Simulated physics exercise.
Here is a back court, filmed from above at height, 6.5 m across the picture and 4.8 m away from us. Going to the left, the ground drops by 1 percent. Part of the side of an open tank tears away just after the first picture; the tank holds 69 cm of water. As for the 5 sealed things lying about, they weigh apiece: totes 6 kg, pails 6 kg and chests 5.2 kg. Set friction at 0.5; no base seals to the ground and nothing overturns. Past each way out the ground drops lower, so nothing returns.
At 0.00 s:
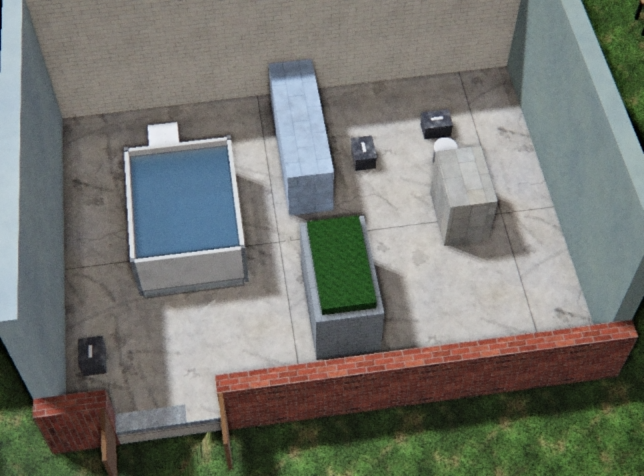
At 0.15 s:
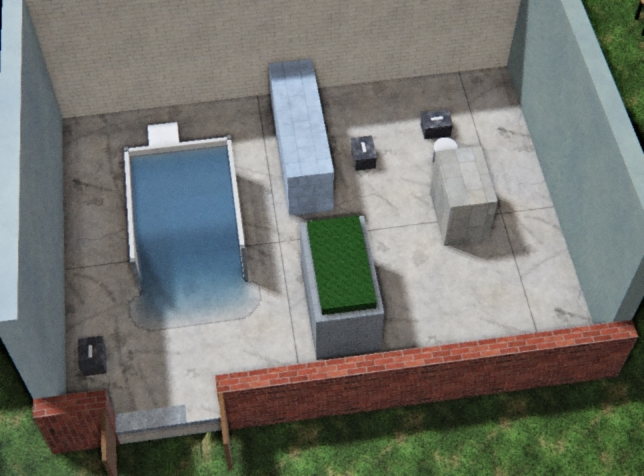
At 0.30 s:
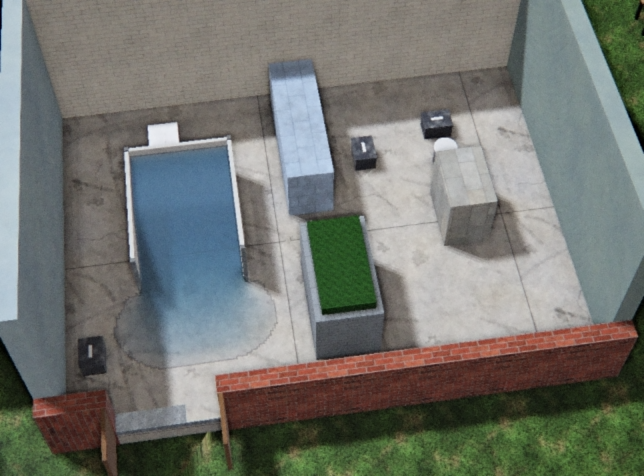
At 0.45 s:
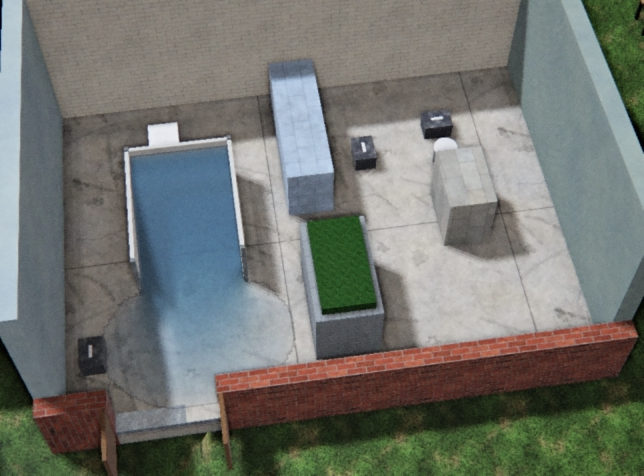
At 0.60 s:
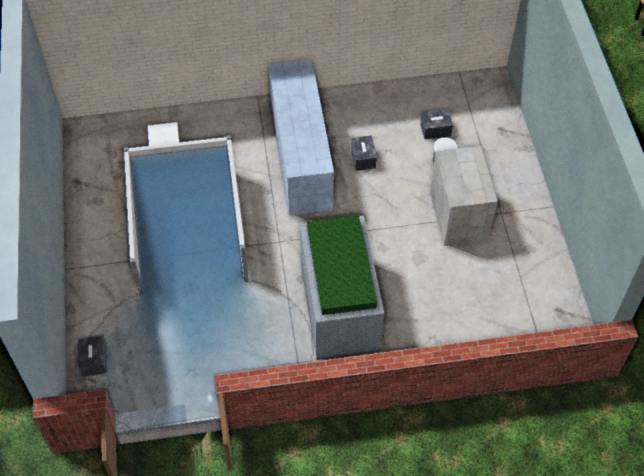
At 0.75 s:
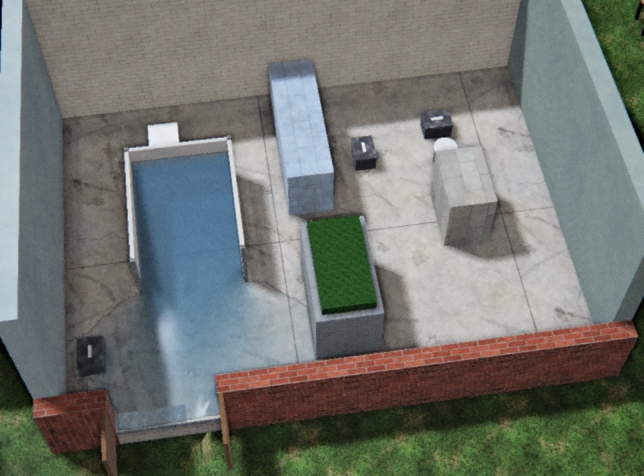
A walled back court with pale paving is seen from high above. A white-sided tank of blue water stands at left, a long blue-grey block and a green-topped grey planter near the middle, a grey block at right, small dark boxes around them, and a low red brick wall in front. The tank's near side gives way and water fans across the paving to the wall's gap, while the boxes and camera stay still.
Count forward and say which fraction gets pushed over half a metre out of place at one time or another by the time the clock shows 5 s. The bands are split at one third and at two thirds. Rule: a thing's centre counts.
Expect the moved ones to number fewer than a third.
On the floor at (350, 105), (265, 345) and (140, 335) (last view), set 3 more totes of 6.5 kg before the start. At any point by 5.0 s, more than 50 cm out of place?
Each in turn ends up within the limit, beyond the limit, beyond the limit.
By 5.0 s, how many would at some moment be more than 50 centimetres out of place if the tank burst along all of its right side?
Then it comes to 2.
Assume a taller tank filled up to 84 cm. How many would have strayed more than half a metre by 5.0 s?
Result: 1.
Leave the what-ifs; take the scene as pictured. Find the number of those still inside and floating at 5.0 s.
Count: 0.
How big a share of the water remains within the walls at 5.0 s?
About 52 in a hundred parts of the water.
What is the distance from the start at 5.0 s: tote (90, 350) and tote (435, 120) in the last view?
Net shifts, in order: 250 cm and 0 cm.
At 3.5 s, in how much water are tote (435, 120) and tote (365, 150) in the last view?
Depths: Near 0 cm, then near 0 cm.
After 1.1 s 0 of 5 are over 50 cm from their spots; 0 afloat.
After 2.2 s 0 of 5 are over 50 cm from their spots; 1 afloat.
After 3.5 s 1 of 5 are over 50 cm from their spots; 0 afloat.
After 5.0 s 1 of 5 are over 50 cm from their spots, and 1 have been at some point; 0 afloat.
